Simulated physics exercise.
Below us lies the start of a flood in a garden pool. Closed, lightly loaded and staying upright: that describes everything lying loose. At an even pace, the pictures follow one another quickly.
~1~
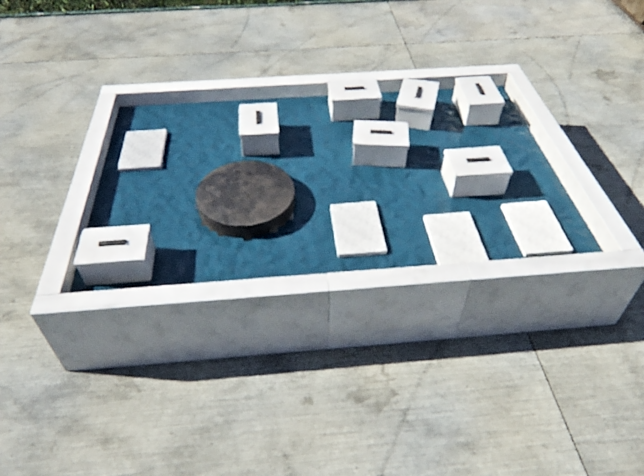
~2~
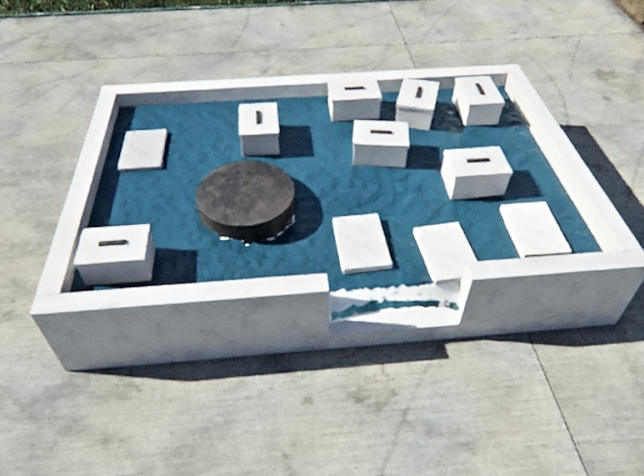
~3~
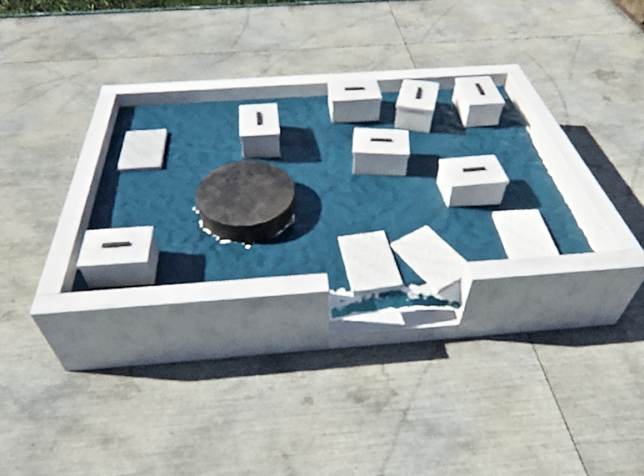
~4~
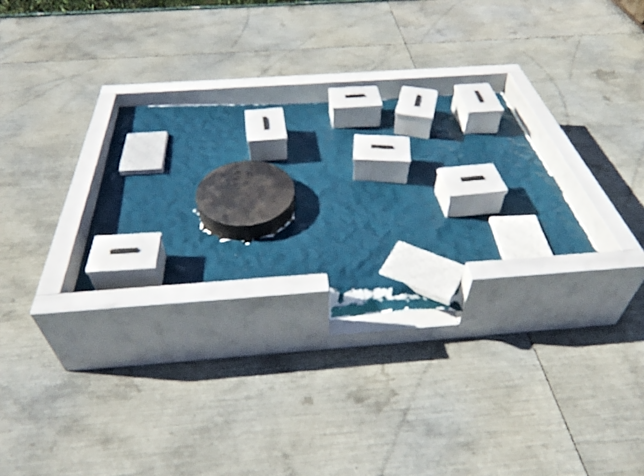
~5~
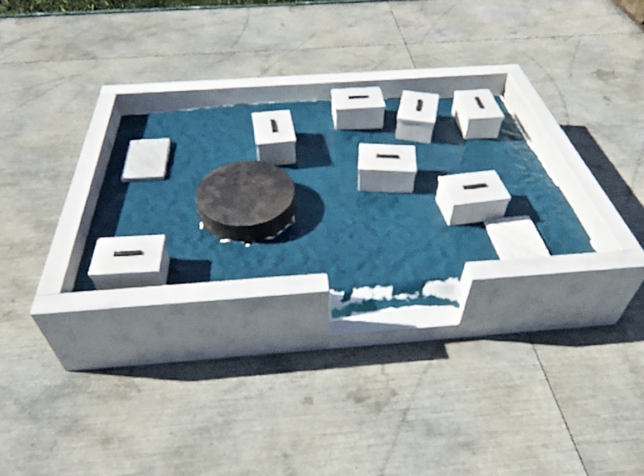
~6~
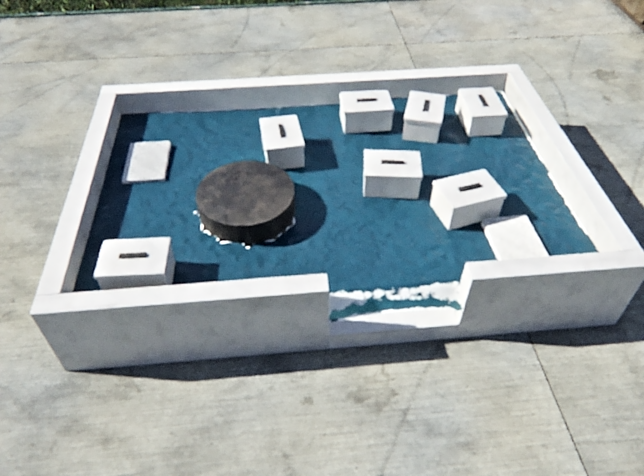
To begin with, white boxes and flat slabs sit in a walled pool of blue water around a dark round block. A gap opens in the front wall and water runs through; two nearby slabs slide to it and disappear in turn, while the boxes drift slightly and the round block stays put.
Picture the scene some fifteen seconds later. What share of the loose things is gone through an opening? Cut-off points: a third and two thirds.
The portion will probably sit in the middle band.
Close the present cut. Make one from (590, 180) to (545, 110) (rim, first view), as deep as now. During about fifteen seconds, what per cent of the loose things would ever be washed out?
Roughly 80 %.
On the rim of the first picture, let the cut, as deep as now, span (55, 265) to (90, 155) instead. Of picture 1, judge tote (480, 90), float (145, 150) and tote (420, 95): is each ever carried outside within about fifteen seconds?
In turn: Kept in, washed out, stays.
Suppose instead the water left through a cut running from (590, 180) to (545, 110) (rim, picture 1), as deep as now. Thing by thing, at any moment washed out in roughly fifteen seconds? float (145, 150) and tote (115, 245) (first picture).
First retained, second retained.
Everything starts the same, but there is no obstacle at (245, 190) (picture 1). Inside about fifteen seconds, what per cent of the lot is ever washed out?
Result: Approx. 40 %.
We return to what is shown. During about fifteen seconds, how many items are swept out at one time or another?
The total is 6.
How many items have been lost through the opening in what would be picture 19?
Total: 4.
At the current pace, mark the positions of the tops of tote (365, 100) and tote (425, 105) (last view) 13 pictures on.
They should end up near (387, 126) and (434, 138) respectively.
A moment on, 2 of 11 are out; 9 afloat.
Next, 4 of 11 are out; 7 afloat.
Later, 6 of 11 are out; 5 afloat.
In the end, 6 of 11 are out; 5 afloat.
